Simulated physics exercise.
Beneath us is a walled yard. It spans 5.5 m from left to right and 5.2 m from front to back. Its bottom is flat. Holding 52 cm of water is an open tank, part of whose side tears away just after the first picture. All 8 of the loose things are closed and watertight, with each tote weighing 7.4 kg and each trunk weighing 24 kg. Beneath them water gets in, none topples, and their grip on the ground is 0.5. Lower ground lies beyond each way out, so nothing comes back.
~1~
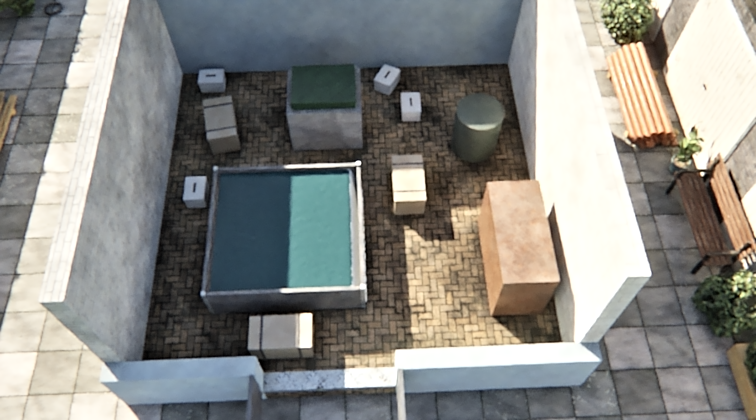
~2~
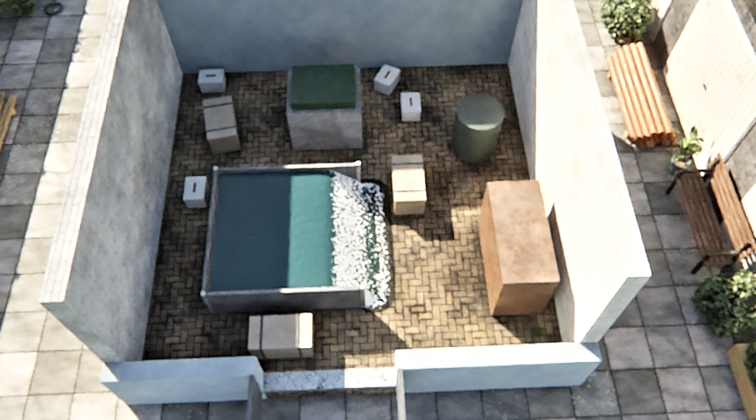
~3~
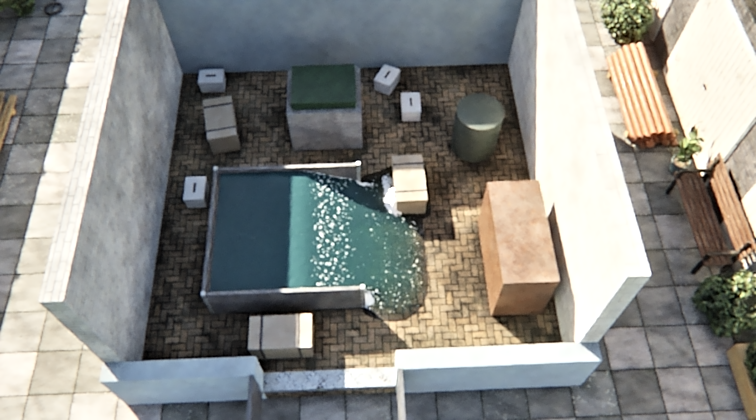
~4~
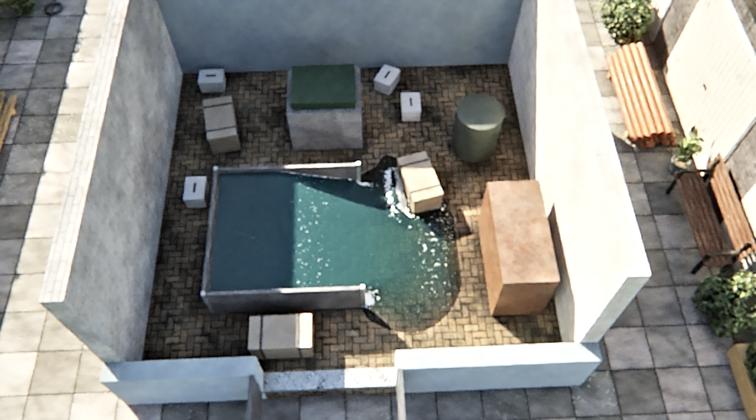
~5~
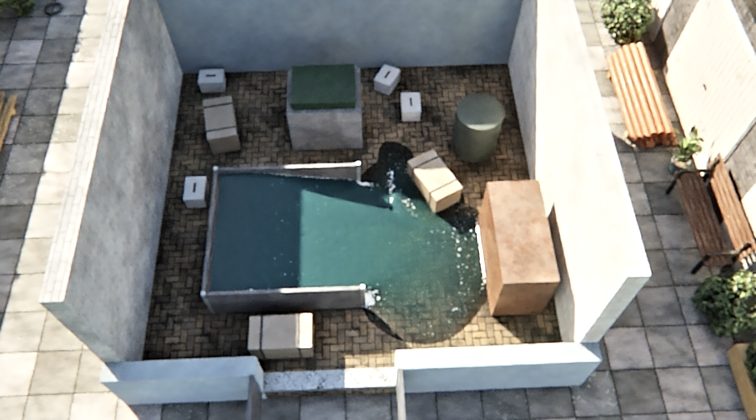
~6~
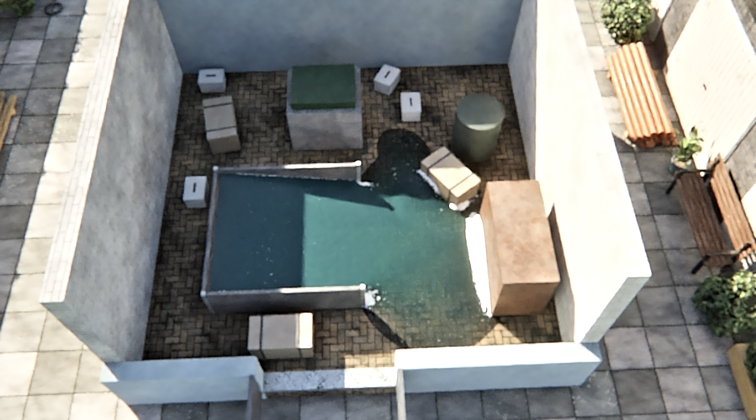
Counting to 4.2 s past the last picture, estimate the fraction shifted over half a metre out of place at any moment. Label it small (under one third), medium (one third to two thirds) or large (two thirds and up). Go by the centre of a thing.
Medium.
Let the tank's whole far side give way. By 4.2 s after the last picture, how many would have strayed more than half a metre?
Then 6.
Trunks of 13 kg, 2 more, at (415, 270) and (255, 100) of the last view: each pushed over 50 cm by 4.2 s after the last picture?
Outcome: Breaks the threshold first, stays within second.
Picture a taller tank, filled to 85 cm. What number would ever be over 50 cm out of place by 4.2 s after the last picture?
With that change, 5 of them.
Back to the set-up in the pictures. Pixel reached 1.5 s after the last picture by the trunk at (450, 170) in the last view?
About pixel (518, 135).
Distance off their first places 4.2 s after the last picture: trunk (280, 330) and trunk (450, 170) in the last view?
Shifts in order: 60 cm; 200 cm.
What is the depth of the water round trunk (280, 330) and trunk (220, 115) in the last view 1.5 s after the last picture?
Around 0 cm and 0 cm.
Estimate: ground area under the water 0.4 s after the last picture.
Wet area: Approx. 10.5 m2.
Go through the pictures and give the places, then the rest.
A trunk at (409, 177), on the bottom; a tote is out of sight; 3.7 m2 under water; 0 of 8 have shifted, in the first frame.
A trunk at (409, 177) rests on the ground; a tote is out of sight; 4.6 m2 under water; 0 of 8 have shifted, in the second frame.
A trunk at (409, 177) rests on the ground; a tote is out of sight; water covers 5.5 m2; 0 of 8 have shifted, in the third frame.
A trunk at (420, 176), on the bottom, 17 cm from its start; a tote is out of sight; 6.6 m2 under water; 1 of 8 have shifted, in the fourth frame.
A trunk at (435, 174) rests on the ground, 39 cm from its start; a tote is out of sight; 7.9 m2 under water; 1 of 8 have shifted, in the fifth frame.
A trunk at (450, 171) rests on the ground, 63 cm from its start; a tote is out of sight; water covers 8.8 m2; 1 of 8 have shifted, in the sixth frame.
Then, 0.4 s after the last picture 1 of 8 are over 50 cm from their spots; 0 afloat.
Then, 1.5 s after the last picture 1 of 8 are over 50 cm from their spots; 2 afloat.
Then, 2.8 s after the last picture 1 of 8 are over 50 cm from their spots; 2 afloat.
Then, 4.2 s after the last picture 5 of 8 are over 50 cm from their spots, and 5 have been at some point; 3 afloat.
